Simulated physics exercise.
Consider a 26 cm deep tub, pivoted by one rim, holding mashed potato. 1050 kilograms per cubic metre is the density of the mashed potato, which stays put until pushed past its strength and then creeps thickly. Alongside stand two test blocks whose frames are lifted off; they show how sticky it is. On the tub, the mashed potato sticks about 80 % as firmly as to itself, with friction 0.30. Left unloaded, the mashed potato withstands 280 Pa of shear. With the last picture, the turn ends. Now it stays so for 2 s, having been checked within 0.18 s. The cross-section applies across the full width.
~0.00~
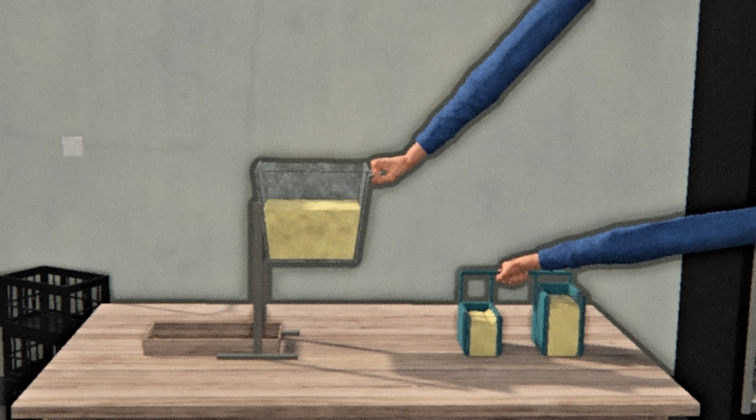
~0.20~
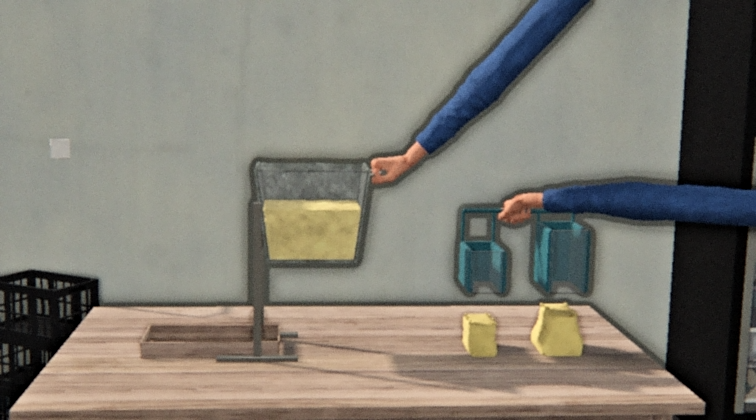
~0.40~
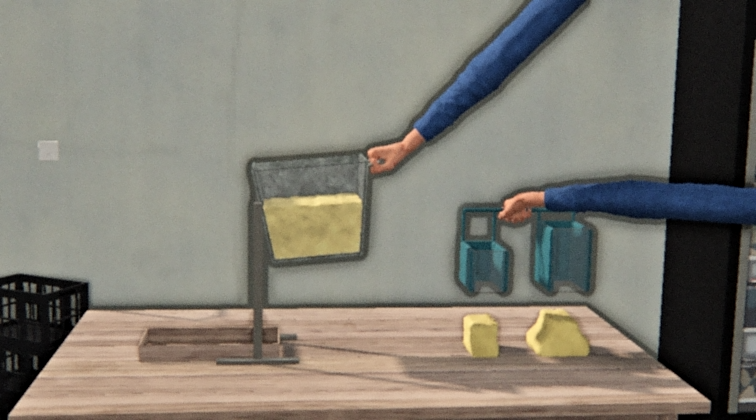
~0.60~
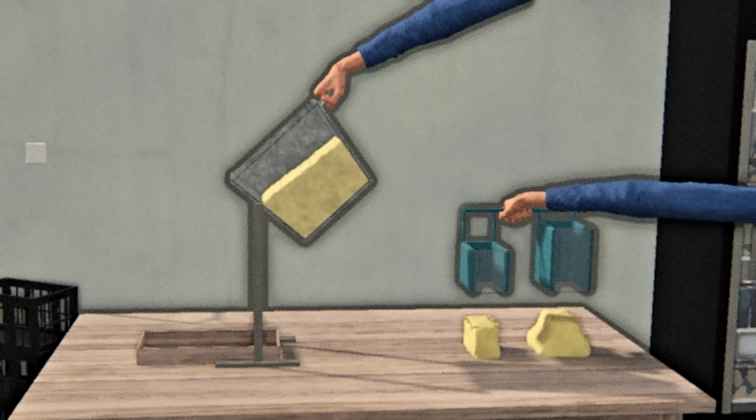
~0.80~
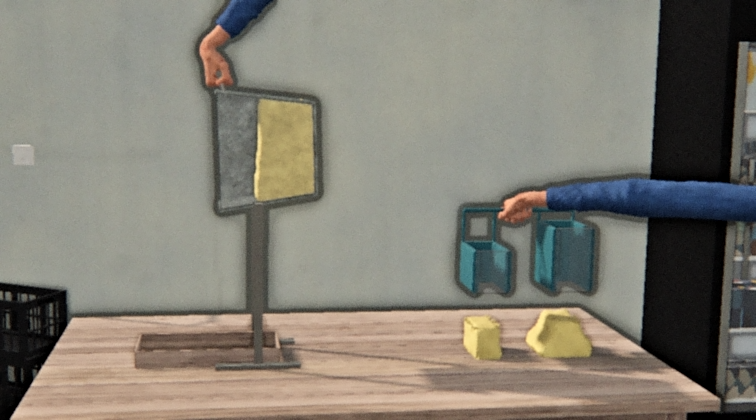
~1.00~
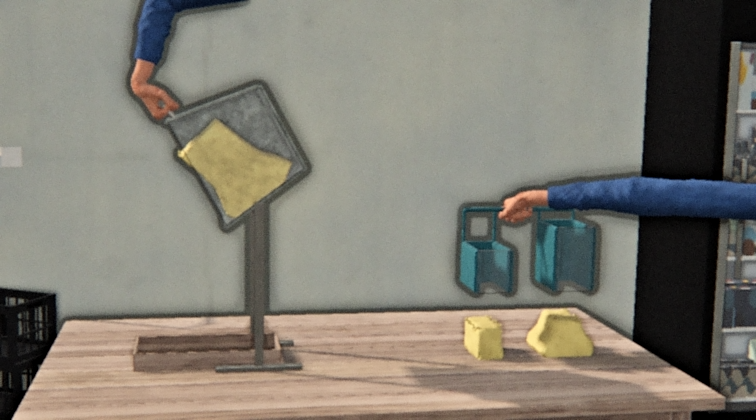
A blue-sleeved hand swings a clear-fronted tub of pale yellow mash anticlockwise on its grey stand, past upright, and the mash slumps towards the lowered left side, while the camera drifts slightly right. Earlier, another blue-sleeved hand lifts two teal holders off two yellow blocks at right, the larger slumping wider. The side-on view shows a wooden table, shallow wooden tray, black crates and pale wall.
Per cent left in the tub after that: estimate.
Roughly 0 percent.
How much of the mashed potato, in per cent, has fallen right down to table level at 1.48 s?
By then close to 100 % is down.
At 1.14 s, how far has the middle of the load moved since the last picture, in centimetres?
Measured shift, roughly 21 cm.
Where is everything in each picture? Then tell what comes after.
Handle-side rim at (366, 171), tilt 0 degrees; crest of the mashed potato at (272, 209); block heights 10 cm, 16 cm (left to right), in the first frame.
Handle-side rim at (367, 171), tilt 0 degrees; crest of the mashed potato at (271, 209); block heights 10 cm, 13 cm (left to right), in the second frame.
Handle-side rim at (365, 161), tilt 5 degrees; crest of the mashed potato at (357, 202); block heights 10.0 cm, 11 cm (left to right), in the third frame.
Handle-side rim at (316, 104), tilt 43 degrees; crest of the mashed potato at (338, 143); block heights 9.9 cm, 11 cm (left to right), in the fourth frame.
Handle-side rim at (216, 94), tilt 92 degrees; crest of the mashed potato at (265, 101); block heights 9.9 cm, 11 cm (left to right), in the fifth frame.
Handle-side rim at (167, 124), tilt 119 degrees; crest of the mashed potato at (219, 123); block heights 9.9 cm, 11 cm (left to right), in the sixth frame.
After 1.14 s, the tub is at 119 degrees and holds 24 %.
After 1.31 s, the tub is at 119 degrees and holds 0 %.
After 1.48 s, the tub is at 119 degrees and holds 0 %.
After 1.65 s, the tub is at 119 degrees and holds 0 %.
After 3.00 s, the tub is at 119 degrees and holds 0 %.
